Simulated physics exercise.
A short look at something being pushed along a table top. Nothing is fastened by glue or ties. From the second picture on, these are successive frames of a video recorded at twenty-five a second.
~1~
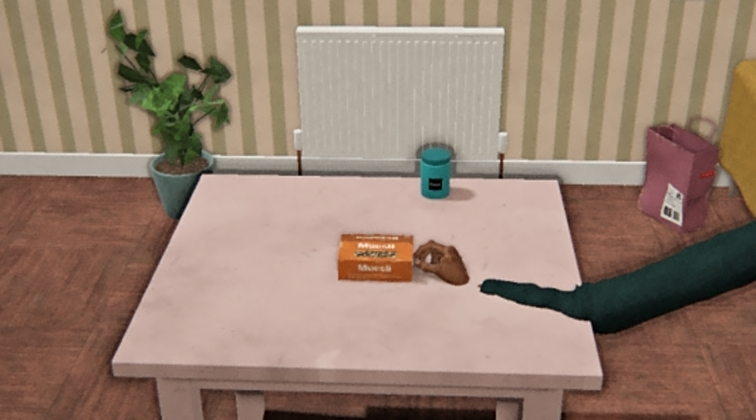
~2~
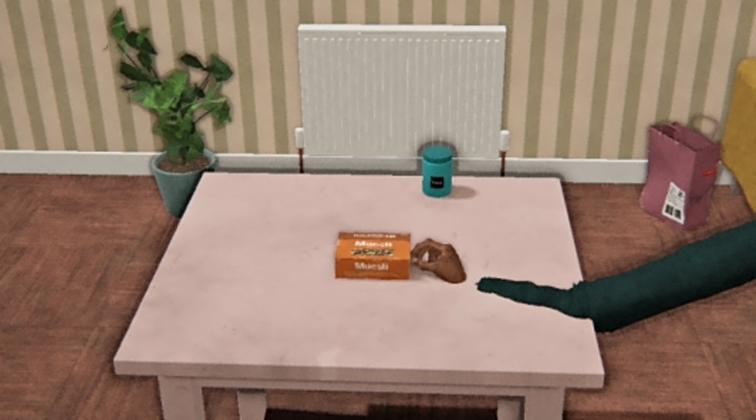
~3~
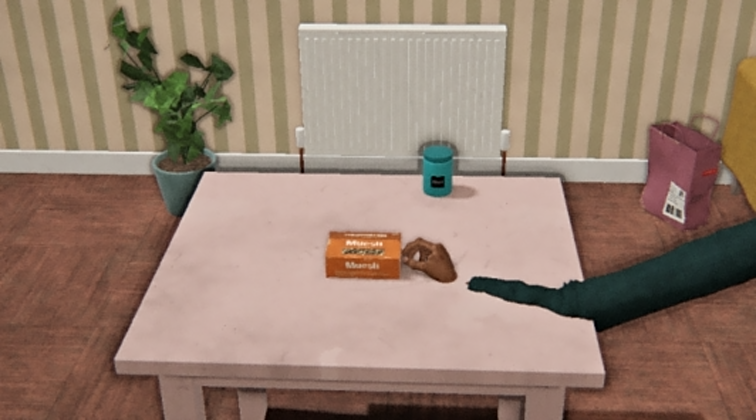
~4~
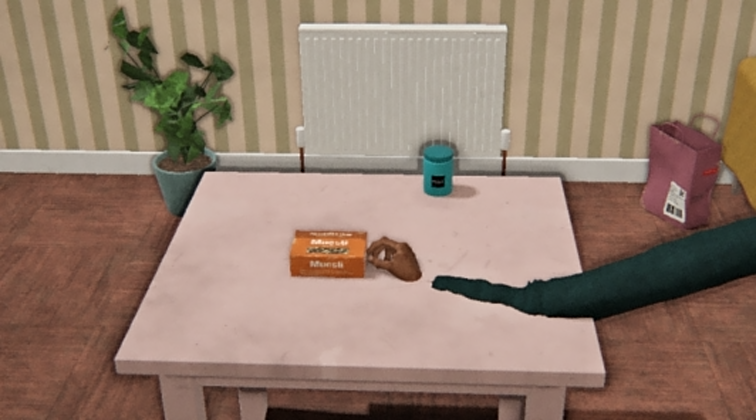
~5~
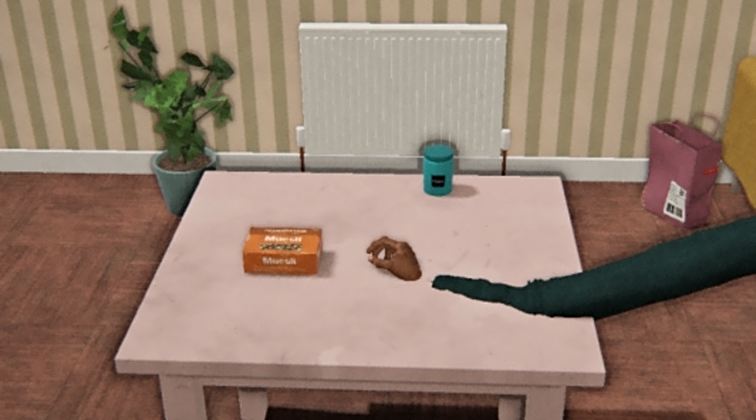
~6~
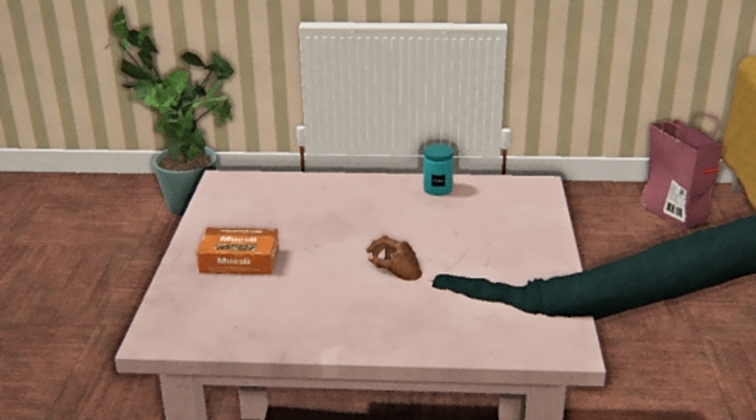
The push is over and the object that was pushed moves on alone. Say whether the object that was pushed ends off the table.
There you go, it's no longer up top afterwards.
Then, 0.20 s on from there, orange packet now off the table.
Then, 0.40 s on from there, things are still on the move.
In the end, off the table, orange packet.
